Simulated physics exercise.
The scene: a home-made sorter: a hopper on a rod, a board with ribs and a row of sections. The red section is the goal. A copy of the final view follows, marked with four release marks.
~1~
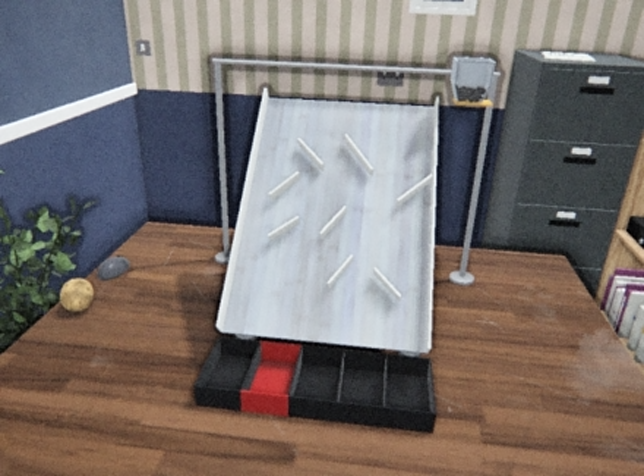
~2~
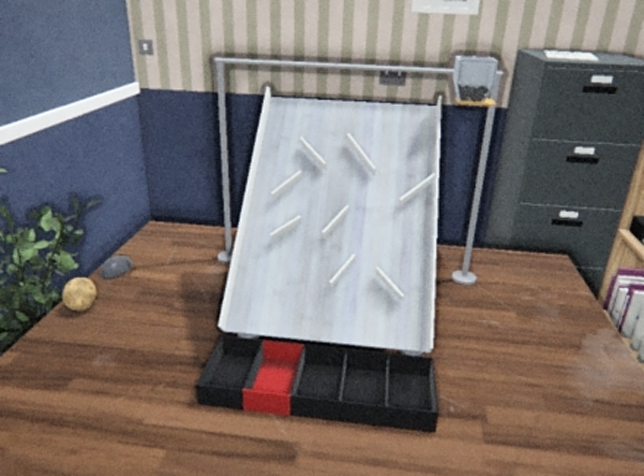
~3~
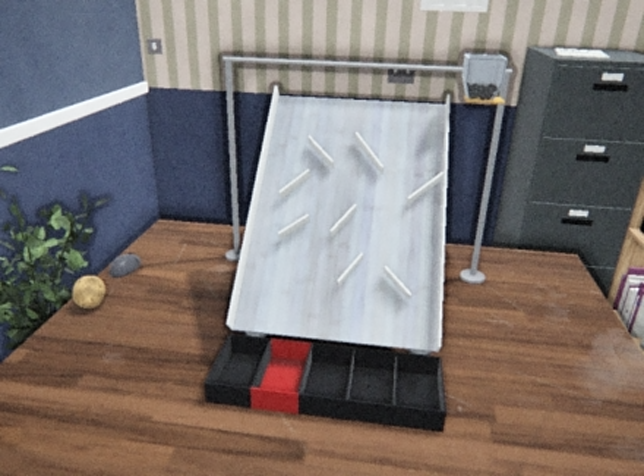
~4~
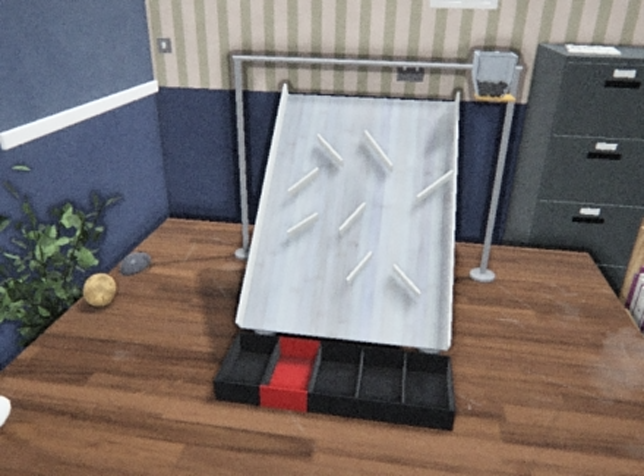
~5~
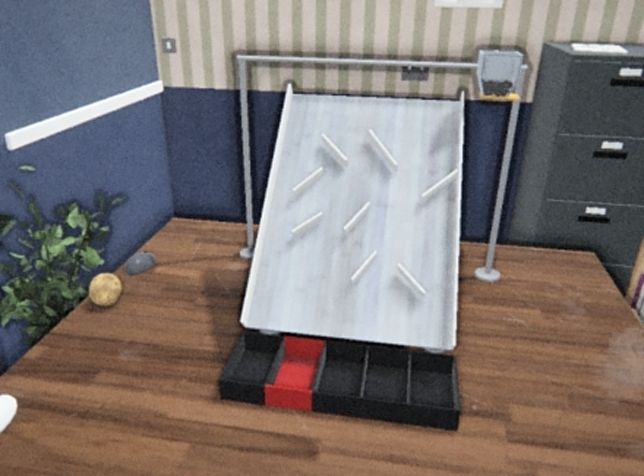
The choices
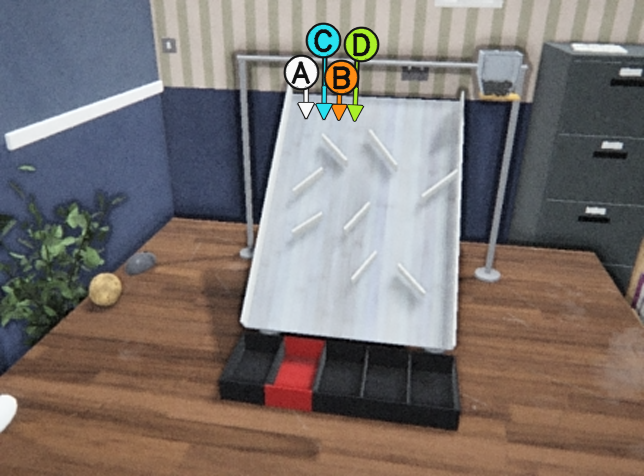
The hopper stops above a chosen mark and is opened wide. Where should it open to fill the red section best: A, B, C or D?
The best mark is D.
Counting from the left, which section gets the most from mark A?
The first from the left.
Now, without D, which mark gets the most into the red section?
B.
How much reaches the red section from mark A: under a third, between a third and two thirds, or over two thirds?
It is under a third.
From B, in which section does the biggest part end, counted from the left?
The second.
On the marked copy, mark A meets the board at (306, 112); mark B meets the board at (338, 114); mark C meets the board at (323, 113); mark D meets the board at (354, 115).
With A, a stray few in the red section, most in other sections, a small part held on the board.
With B, about a third in the red section, about half in other sections, a small part held on the board.
With C, about a quarter in the red section, about two thirds in other sections, a small part held on the board.
With D, about half in the red section, about a quarter in other sections, a small part held on the board.
